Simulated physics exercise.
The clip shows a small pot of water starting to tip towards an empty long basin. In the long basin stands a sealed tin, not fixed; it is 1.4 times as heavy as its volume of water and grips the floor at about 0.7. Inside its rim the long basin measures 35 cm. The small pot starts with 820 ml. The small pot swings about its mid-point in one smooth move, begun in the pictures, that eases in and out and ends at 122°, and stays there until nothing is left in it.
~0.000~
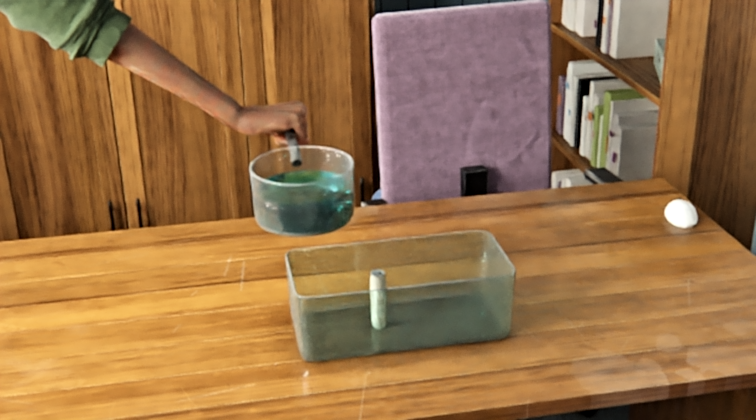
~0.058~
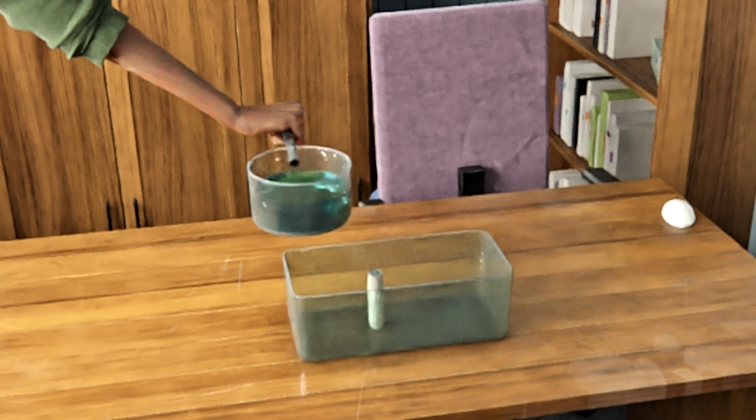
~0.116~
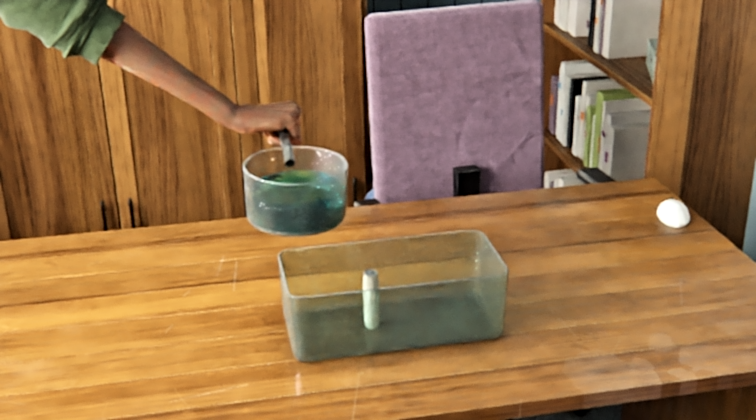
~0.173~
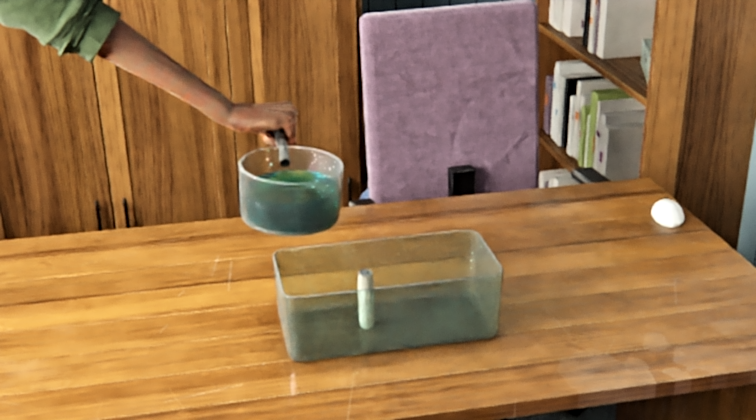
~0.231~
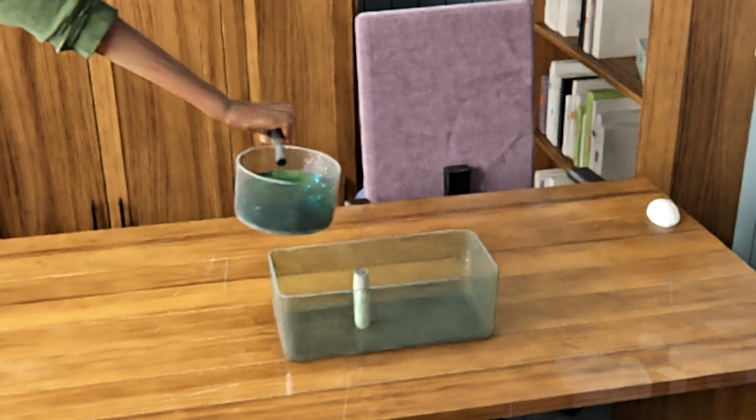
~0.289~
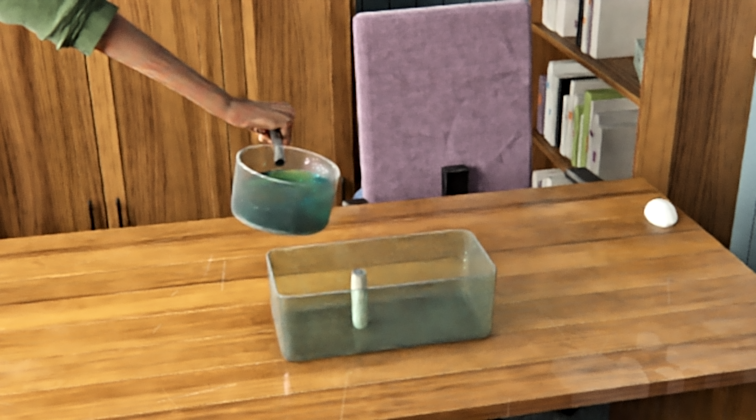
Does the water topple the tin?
The tin keeps standing.
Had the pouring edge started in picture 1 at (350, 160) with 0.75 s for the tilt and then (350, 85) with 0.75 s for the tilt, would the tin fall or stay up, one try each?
First it falls; then it topples.
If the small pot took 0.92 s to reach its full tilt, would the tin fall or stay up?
Then it goes over.
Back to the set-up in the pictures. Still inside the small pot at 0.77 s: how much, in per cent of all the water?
About 64 per cent.
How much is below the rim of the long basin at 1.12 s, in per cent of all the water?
Some 84 per cent.
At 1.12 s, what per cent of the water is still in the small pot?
Some 8 per cent.
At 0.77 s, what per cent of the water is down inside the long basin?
Near 8 in a hundred.
After 0.77 s the tilt is 71° and 65 per cent is still to pour; the tin stands where it began.
After 1.12 s the tilt is 111° and 8 per cent is still to pour; the tin stands where it began.
After 1.49 s the tilt is 122° and 0 per cent is still to pour; the tin stands where it began.
After 1.89 s the tilt is 122° and 0 per cent is still to pour; the tin stands where it began.
In the end the tin stands where it began.
